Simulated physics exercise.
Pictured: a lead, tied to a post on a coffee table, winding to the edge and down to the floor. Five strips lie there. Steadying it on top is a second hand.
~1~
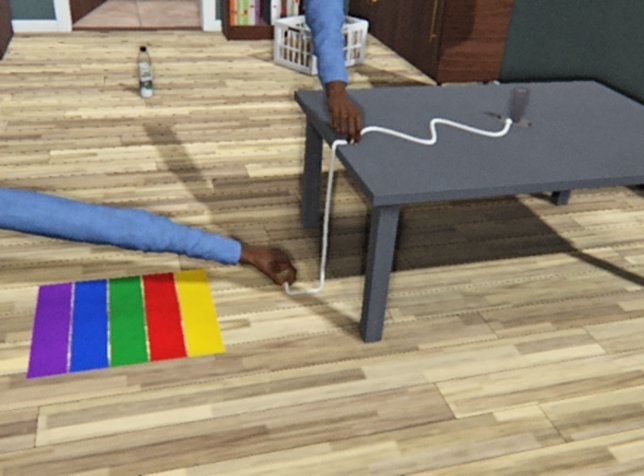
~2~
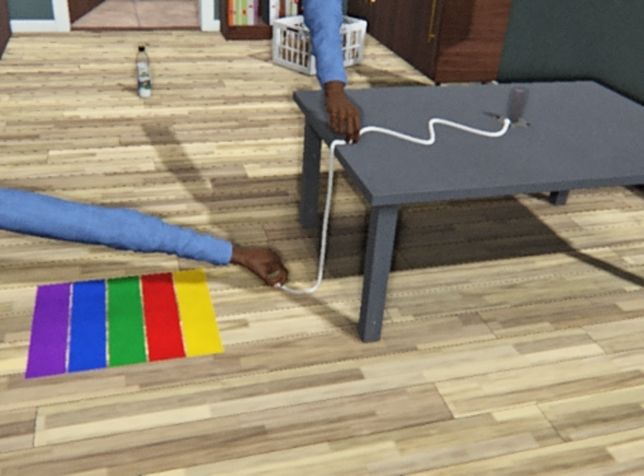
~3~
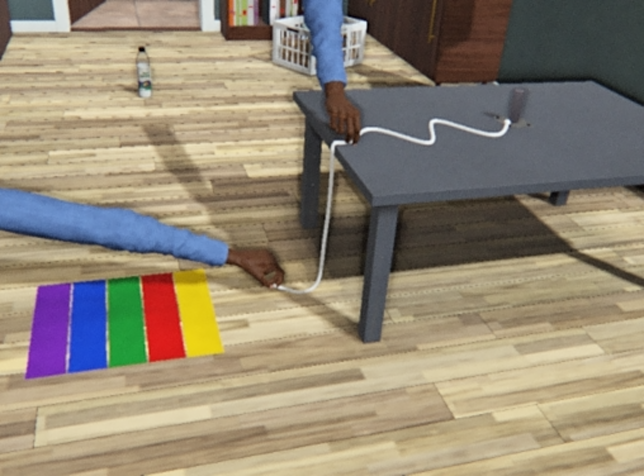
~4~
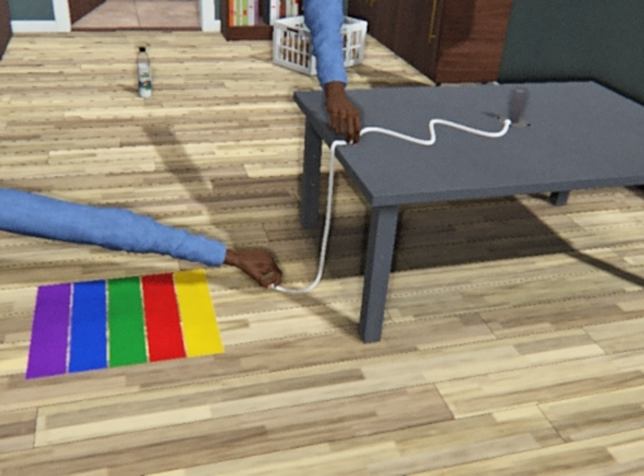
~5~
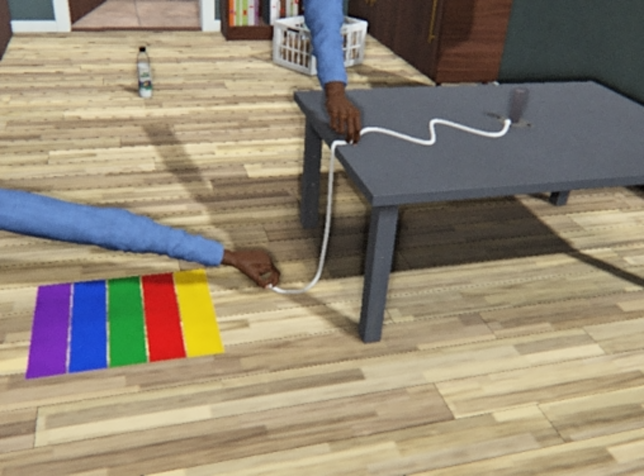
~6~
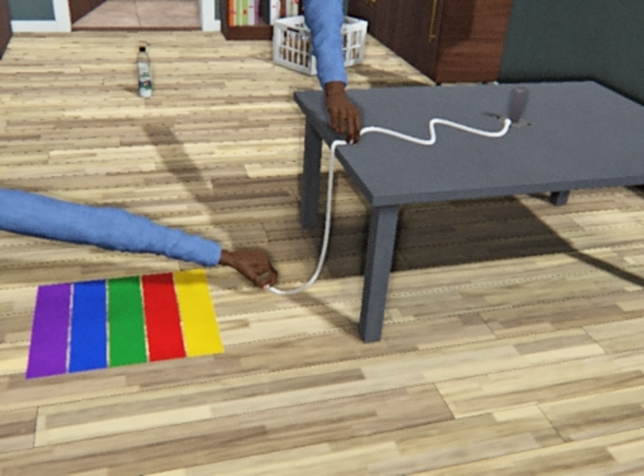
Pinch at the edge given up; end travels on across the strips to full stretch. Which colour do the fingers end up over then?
They end up over the purple strip.
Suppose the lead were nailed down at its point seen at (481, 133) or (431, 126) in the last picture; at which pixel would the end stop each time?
I'd say about (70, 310) for the first and about (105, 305) for the second.
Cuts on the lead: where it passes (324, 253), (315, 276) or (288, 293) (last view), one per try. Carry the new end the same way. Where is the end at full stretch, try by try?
Try 1: About (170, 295). Try 2: About (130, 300). Try 3: About (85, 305).
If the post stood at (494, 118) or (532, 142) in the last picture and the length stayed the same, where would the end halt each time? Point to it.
Pixels per try: (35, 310); (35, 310).
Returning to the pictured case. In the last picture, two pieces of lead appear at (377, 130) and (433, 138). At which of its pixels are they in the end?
They go to (300, 159) and to (365, 135).
Soon after, end near (125, 302); over green.
After that, end near (77, 307); over blue.
At the stop, end near (46, 310); over purple. It halts on the purple strip.
